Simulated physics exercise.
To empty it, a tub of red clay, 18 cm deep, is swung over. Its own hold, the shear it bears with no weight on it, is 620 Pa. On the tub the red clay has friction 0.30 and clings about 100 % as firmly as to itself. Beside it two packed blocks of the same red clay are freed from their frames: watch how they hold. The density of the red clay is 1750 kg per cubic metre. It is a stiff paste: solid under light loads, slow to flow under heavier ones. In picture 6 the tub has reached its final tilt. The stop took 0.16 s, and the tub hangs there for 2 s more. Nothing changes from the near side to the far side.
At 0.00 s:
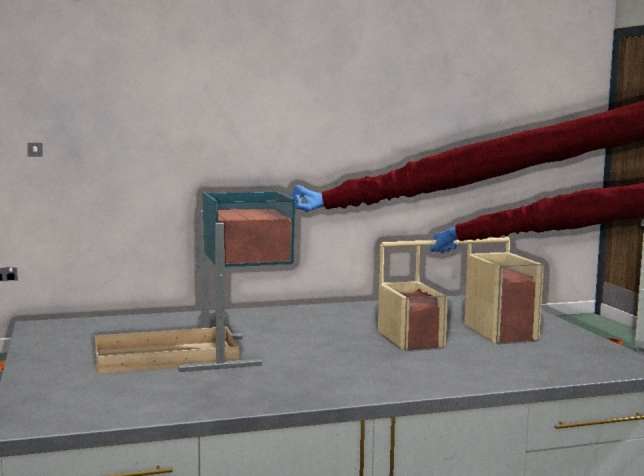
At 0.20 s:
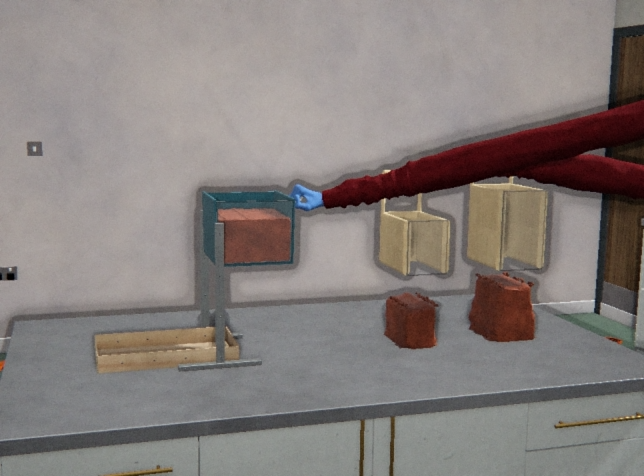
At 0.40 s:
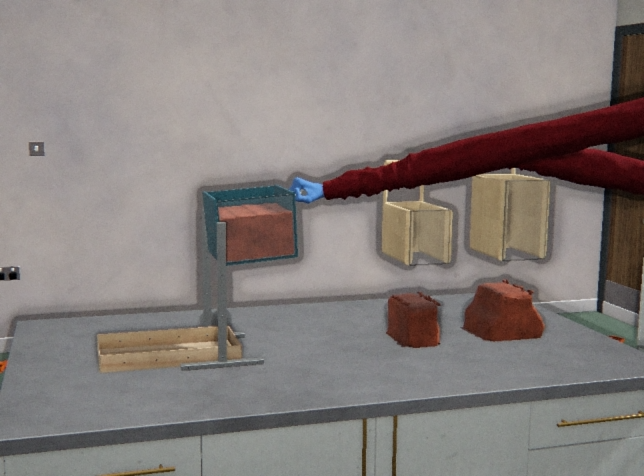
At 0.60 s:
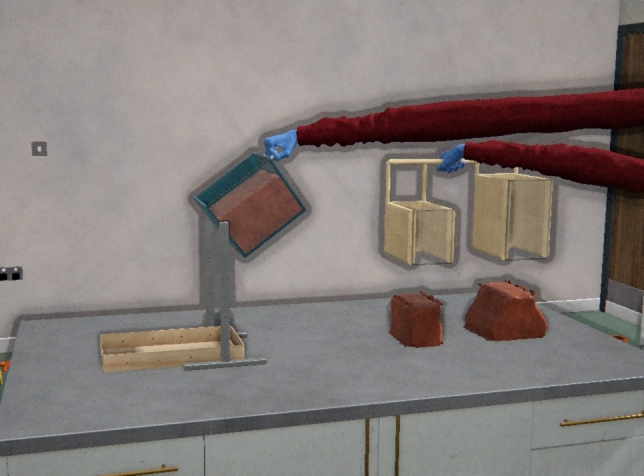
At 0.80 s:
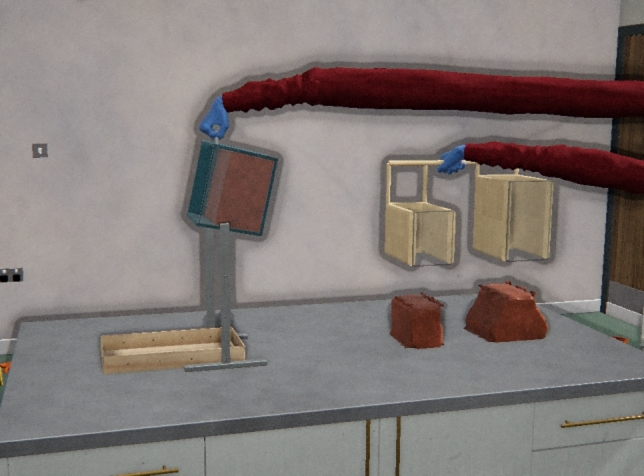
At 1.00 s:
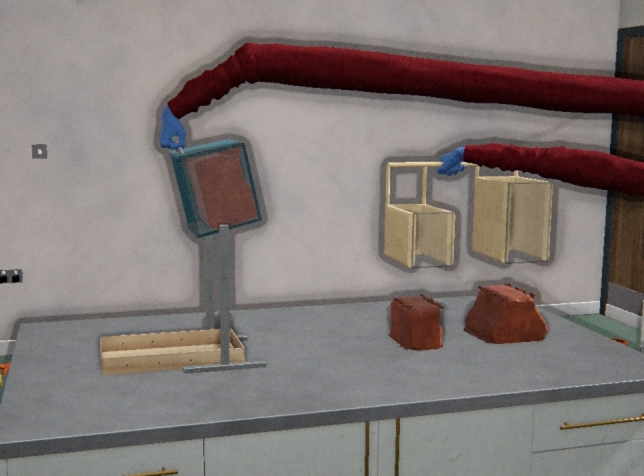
Boxes rise off two red blocks, the taller slumps, then a hand tilts a tub left.
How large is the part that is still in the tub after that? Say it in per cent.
Close to 44 per cent.
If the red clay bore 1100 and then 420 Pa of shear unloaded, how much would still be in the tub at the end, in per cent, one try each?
In turn about 100 %, 40 %.
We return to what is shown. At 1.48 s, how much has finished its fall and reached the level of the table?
About 40 %.
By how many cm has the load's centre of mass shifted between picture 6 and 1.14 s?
Some 5 cm.
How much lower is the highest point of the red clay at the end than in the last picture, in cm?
Roughly 0 cm.
After 1.14 s, the tub is at 103 degrees and holds 93 %.
After 1.31 s, the tub is at 103 degrees and holds 47 %.
After 1.48 s, the tub is at 103 degrees and holds 44 %.
After 1.65 s, the tub is at 103 degrees and holds 44 %.
After 3.00 s, the tub is at 103 degrees and holds 44 %.
